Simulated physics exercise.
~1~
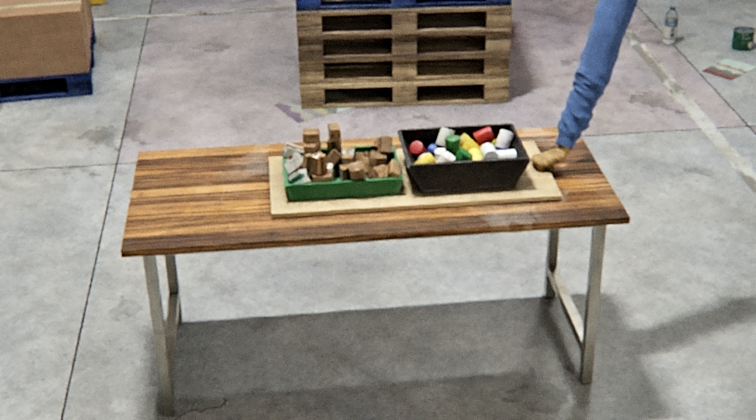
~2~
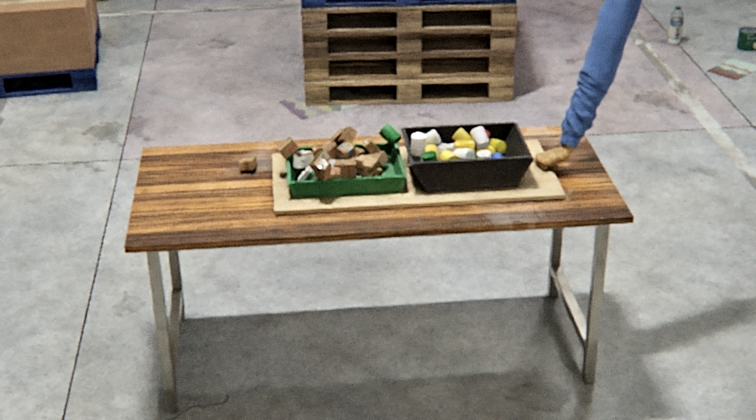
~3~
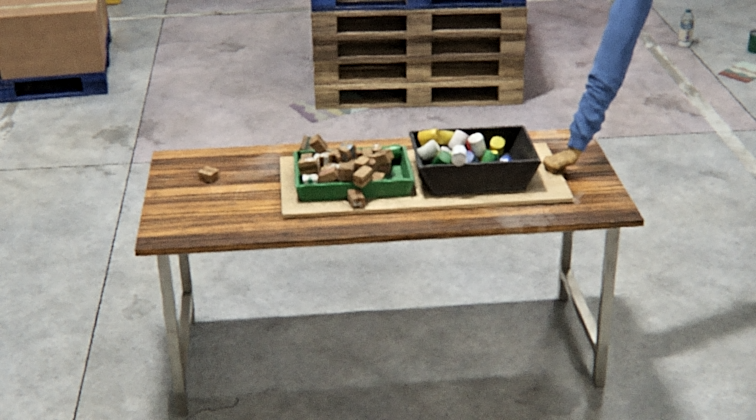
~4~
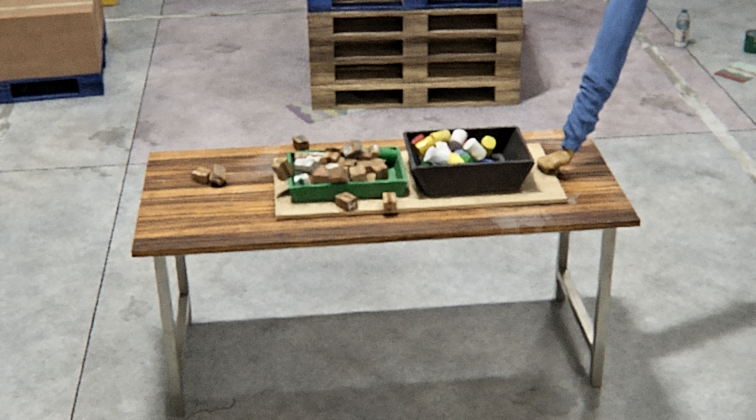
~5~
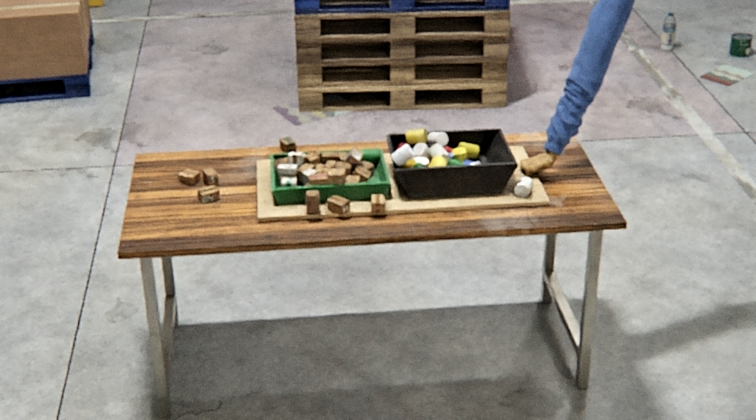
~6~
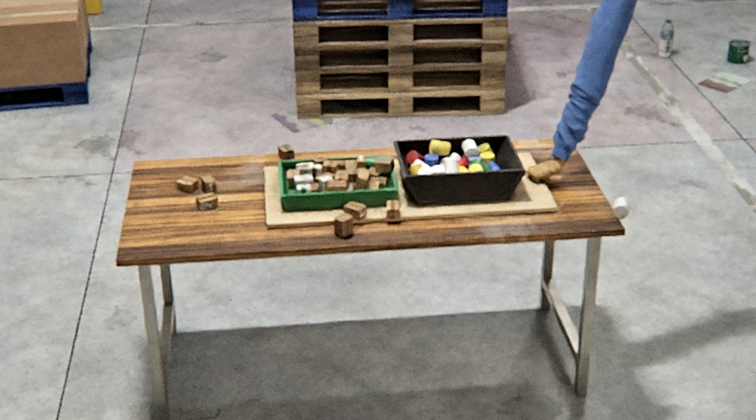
A blue-sleeved arm jerked a board back and forth on a wooden table, shaking brown blocks out of a green crate until several lay scattered around it, while the black crate beside it stayed mostly full of colourful jars.
